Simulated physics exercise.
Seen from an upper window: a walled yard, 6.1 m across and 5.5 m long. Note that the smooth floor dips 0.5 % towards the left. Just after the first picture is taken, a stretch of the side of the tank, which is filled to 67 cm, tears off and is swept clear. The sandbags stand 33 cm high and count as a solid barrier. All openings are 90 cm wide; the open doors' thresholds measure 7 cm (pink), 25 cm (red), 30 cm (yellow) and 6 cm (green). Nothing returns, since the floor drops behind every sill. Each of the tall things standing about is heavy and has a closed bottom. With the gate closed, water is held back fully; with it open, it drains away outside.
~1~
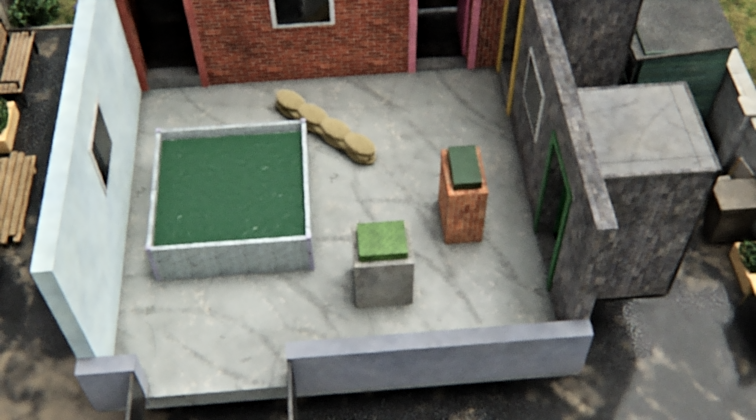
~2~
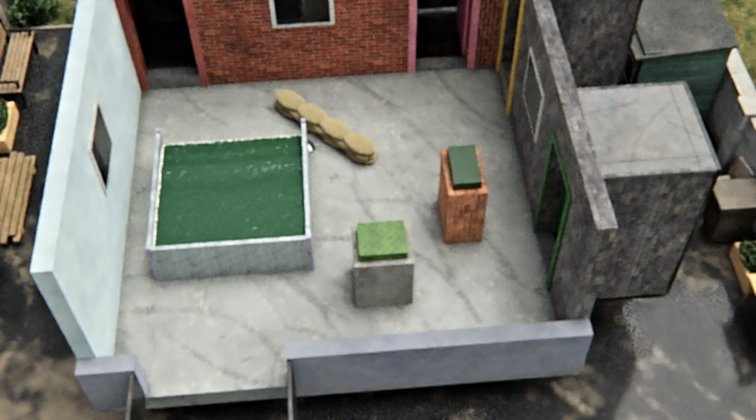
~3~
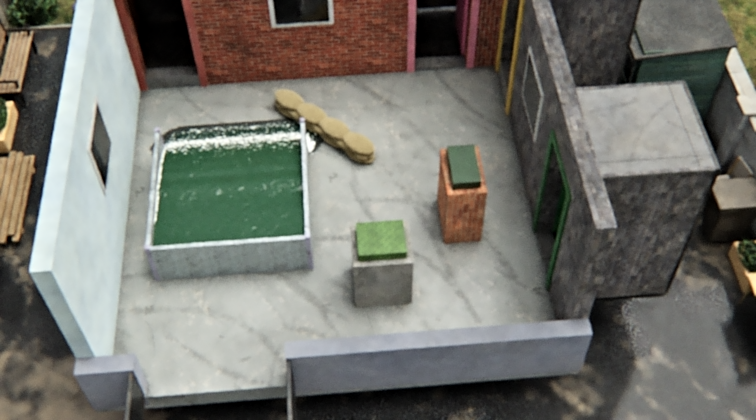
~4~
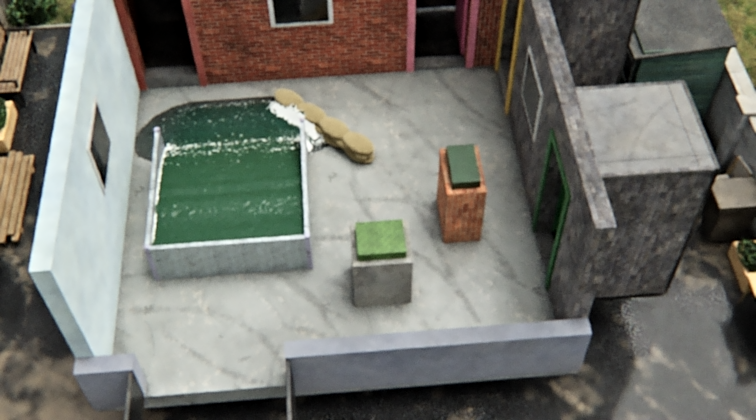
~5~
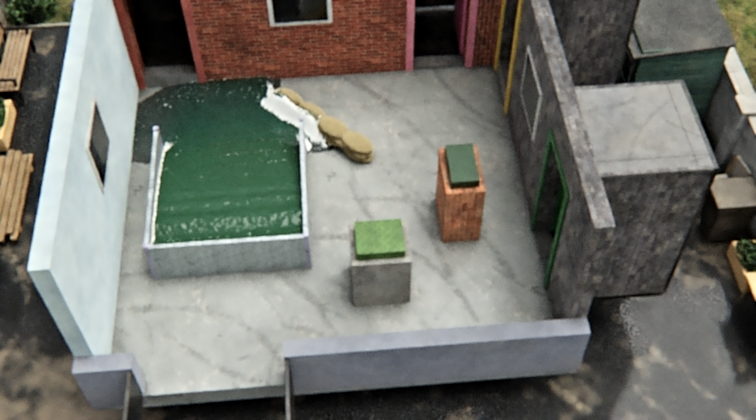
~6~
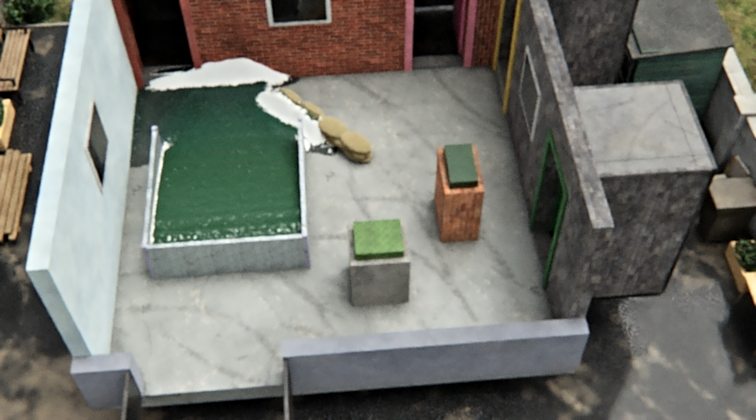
Walled yard seen from above, green water pouring from the far side of a tank and spreading to the sandbags and brick wall.
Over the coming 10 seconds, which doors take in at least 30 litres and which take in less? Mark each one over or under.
Pink door - under; red door - over; yellow door - under; green door - under.
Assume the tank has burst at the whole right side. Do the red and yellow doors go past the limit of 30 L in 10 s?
Red: Within limit; yellow: Within limit.
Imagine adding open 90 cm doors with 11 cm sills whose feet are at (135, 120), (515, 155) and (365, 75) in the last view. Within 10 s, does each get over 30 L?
Taking them in order, the first gets enough, the second too little and the third too little.
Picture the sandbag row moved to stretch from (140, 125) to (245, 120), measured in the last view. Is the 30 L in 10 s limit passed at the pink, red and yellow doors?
Checking the limit, pink is too much, red is too much, yellow is fine.
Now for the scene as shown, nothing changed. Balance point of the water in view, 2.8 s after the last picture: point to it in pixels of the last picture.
Balance point at about (249, 165).
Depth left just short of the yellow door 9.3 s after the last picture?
It comes to near 3.5 cm.
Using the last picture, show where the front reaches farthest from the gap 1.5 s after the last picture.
Near (477, 71).
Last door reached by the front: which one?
Door: Green.
Then, 0.7 s after the last picture water covers 25 % of the floor and is deepest (54 cm) near (234, 87); pink door not reached, red door 46 cm at the sill, 21 L in, yellow door not reached, green door not reached.
Then, 1.5 s after the last picture water covers 40 % of the floor and is deepest (51 cm) near (149, 93); pink door 4 cm at the sill, 0 L in, red door 50 cm at the sill, 122 L in, yellow door not reached, green door not reached.
Then, 2.8 s after the last picture water covers 70 % of the floor and is deepest (44 cm) near (108, 382); pink door 4 cm at the sill, 0 L in, red door 29 cm at the sill, 214 L in, yellow door 19 cm at the sill, 0 L in, green door not reached.
Then, 5.3 s after the last picture water covers 90 % of the floor and is deepest (19 cm) near (109, 370); pink door 7 cm at the sill, 3 L in, red door 13 cm at the sill, 220 L in, yellow door 8 cm at the sill, 0 L in, green door 6 cm at the sill, 0 L in.
Then, 9.3 s after the last picture water covers 95 % of the floor and is deepest (14 cm) near (177, 155); pink door 6 cm at the sill, 5 L in, red door 14 cm at the sill, 220 L in, yellow door 4 cm at the sill, 0 L in, green door 6 cm at the sill, 8 L in.
